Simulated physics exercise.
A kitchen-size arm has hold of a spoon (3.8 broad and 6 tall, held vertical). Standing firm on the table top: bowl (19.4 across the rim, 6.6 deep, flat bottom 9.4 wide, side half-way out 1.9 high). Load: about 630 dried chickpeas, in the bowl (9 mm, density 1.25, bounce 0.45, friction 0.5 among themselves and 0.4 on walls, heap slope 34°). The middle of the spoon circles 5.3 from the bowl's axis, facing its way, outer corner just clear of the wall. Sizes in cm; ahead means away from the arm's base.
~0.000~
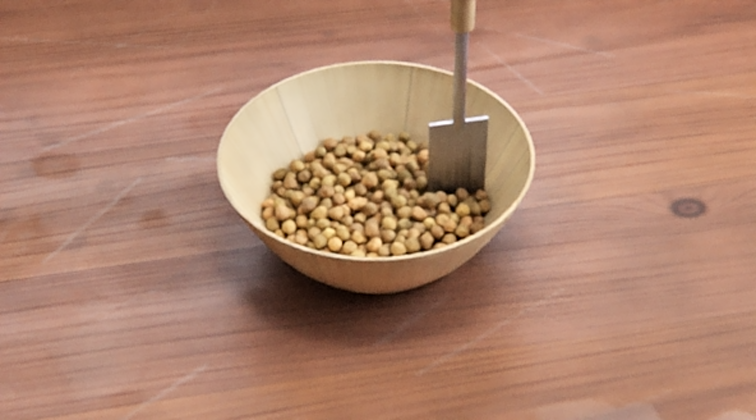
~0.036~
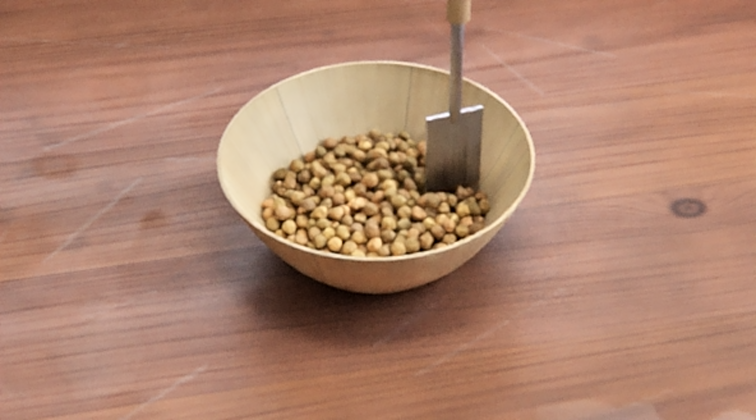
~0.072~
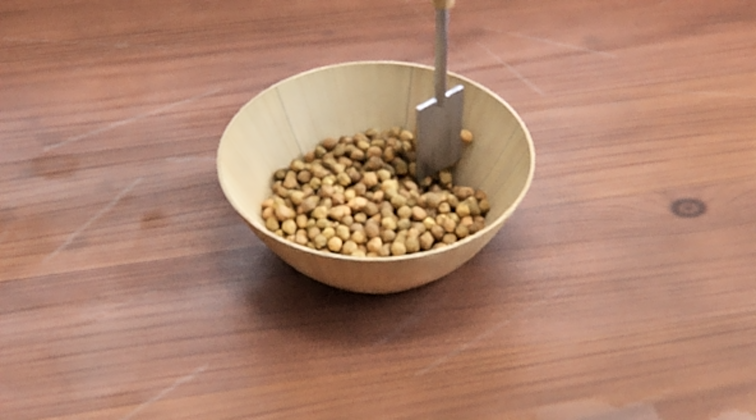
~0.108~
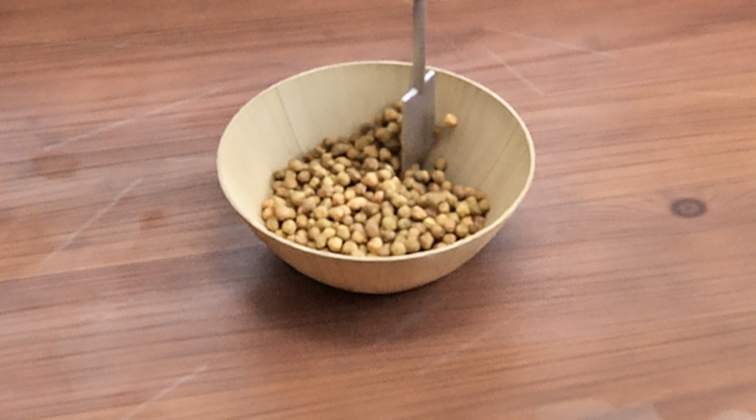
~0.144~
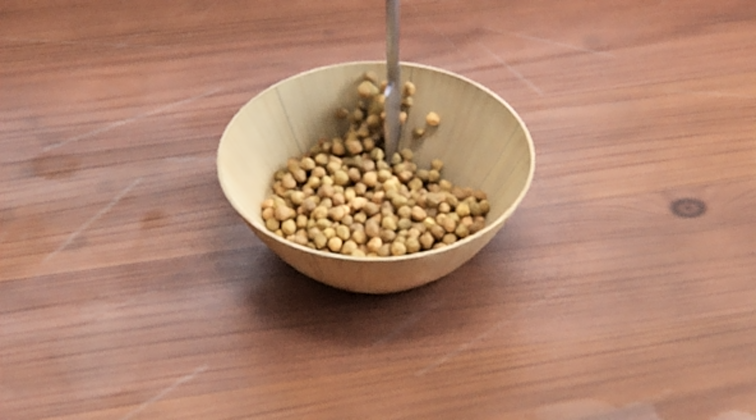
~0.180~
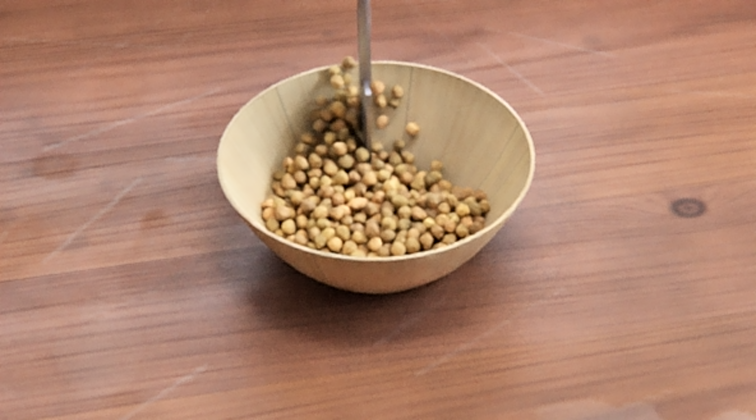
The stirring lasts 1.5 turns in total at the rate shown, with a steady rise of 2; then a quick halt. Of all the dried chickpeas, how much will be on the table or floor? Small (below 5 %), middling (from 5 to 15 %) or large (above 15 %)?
A small share, below 5 %, ends on the table or floor.
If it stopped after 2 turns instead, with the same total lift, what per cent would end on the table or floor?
Then about 0 per cent.
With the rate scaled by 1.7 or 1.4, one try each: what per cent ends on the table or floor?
About 5 and 5 per cent.
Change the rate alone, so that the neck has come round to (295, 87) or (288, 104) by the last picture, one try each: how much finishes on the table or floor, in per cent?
About 10 and 10 per cent.
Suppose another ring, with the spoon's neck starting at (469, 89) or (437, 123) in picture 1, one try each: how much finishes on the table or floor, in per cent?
About 0 and 0 per cent.
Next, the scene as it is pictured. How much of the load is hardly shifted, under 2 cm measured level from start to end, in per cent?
About 70 per cent.
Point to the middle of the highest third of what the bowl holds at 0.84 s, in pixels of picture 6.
Around (383, 210).
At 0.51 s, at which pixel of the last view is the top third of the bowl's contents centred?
Around (387, 232).
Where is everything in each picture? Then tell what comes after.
In the first frame, the spoon neck at (459, 102), 0° round; upper third of the load around (375, 203), from x 270 to 485, top at y 135; 628 in the bowl.
In the second frame, the spoon neck at (455, 93), 9° round; upper third of the load around (375, 201), from x 270 to 485, top at y 135.
In the third frame, the spoon neck at (441, 78), 28° round; upper third of the load around (377, 198), from x 270 to 485, top at y 130.
In the fourth frame, the spoon neck at (419, 66), 47° round; upper third of the load around (374, 198), from x 270 to 485, top at y 105.
In the fifth frame, the spoon neck at (393, 60), 67° round; upper third of the load around (366, 196), from x 270 to 485, top at y 80.
In the sixth frame, the spoon neck at (365, 58), 86° round; upper third of the load around (350, 196), from x 270 to 485, top at y 65; 628 in the bowl.
After 0.51 s, 263° round, highest piece 7 above the table; 626 in the bowl, 1 on the table or floor, 1 in flight or on the tool.
After 0.84 s, 81° round, highest piece 5 above the table; 625 in the bowl, 3 on the table or floor.
After 1.20 s, 180° round, highest piece 5 above the table; 625 in the bowl, 3 on the table or floor.
After 1.90 s, 180° round, highest piece 5 above the table; 625 in the bowl, 3 on the table or floor.
In the end, 625 in the bowl, 3 on the table or floor. That is 0 % on the table or floor.
